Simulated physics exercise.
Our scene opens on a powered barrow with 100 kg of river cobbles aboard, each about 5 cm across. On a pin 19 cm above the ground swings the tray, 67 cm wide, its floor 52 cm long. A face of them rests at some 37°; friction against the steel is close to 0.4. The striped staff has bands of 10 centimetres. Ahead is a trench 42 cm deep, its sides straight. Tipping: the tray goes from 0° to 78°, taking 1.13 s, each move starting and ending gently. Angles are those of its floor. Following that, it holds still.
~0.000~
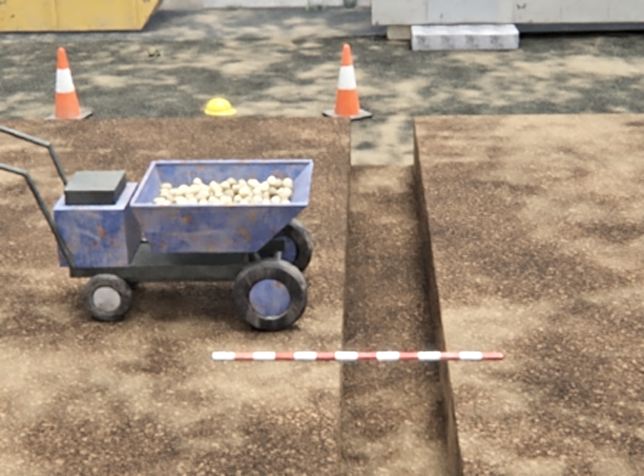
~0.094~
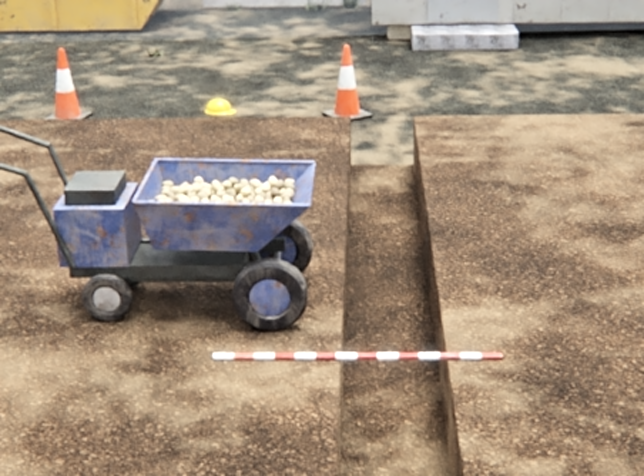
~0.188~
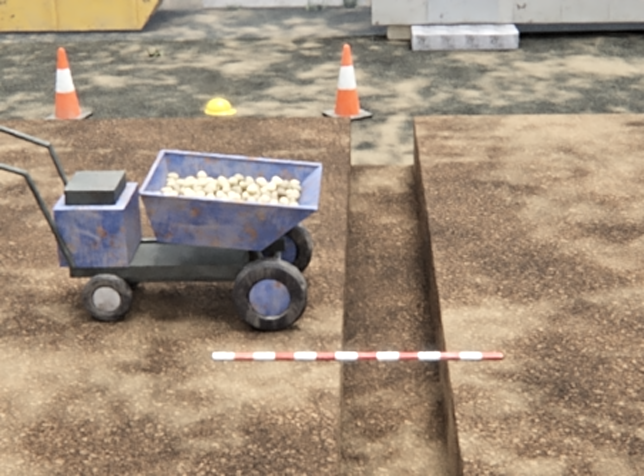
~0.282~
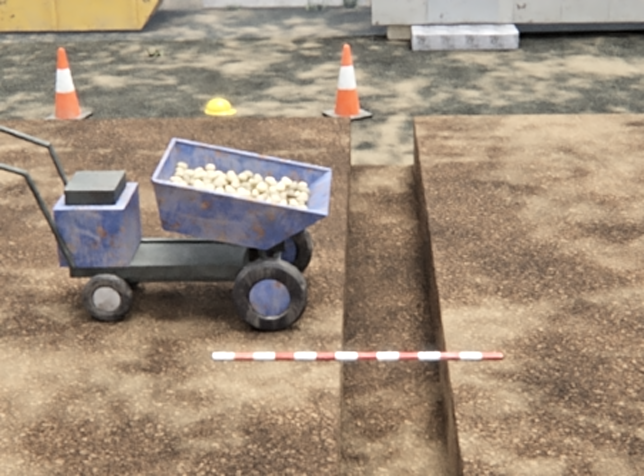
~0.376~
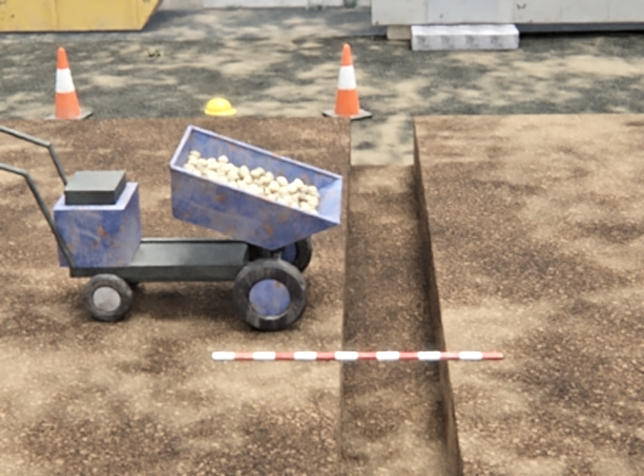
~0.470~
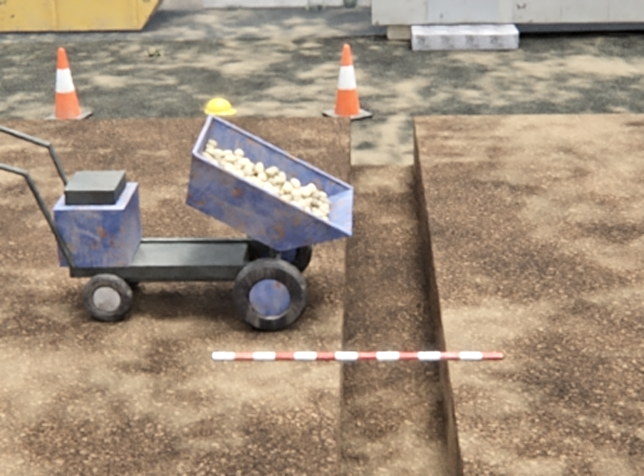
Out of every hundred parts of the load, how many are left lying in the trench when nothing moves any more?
Around 99 in every hundred.
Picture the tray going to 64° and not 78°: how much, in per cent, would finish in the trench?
It would be near 95 per cent.
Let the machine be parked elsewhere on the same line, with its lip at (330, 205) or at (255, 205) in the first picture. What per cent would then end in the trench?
First place: Near 80%; second place: Near 100%.
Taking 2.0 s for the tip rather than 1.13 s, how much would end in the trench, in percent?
100 %.
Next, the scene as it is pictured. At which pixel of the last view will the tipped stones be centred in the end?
Roughly at pixel (407, 363).
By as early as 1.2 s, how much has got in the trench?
Approx. 65 % of the load.
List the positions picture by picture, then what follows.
The tray is at 0°, its lip at (306, 205); the top of the load is at (242, 188), in the first picture.
Lip at (309, 206), floor tilted 2°, highest stones at (237, 187); the stones move at 0.2 m/s on average, in the second picture.
Lip at (316, 209), floor tilted 6°, highest stones at (219, 184); the stones move at 0.5 m/s on average, in the third picture.
The tray is at 12°, its lip at (327, 215); the top of the load is at (188, 176); the stones move at 0.6 m/s on average, in the fourth picture.
Lip at (339, 224), floor tilted 20°, highest stones at (201, 166); the stones move at 0.7 m/s on average, in the fifth picture.
The tray is at 29°, its lip at (351, 235); the top of the load is at (213, 155); the stones move at 0.8 m/s on average, in the sixth picture.
After 0.9 s the floor is at 66°; 100 % in the tray; the foremost stones are at (374, 263).
After 1.2 s the floor is at 78°; 34 % in the tray, 66 % in the trench; the foremost stones are at (436, 352).
After 1.6 s the floor is at 78°; 2 % in the tray, 97 % in the trench, 1 % past the trench; the foremost stones are at (453, 324).
After 3.5 s the floor is at 78°; 0 % in the tray, 99 % in the trench, 1 % past the trench; the foremost stones are at (462, 324).
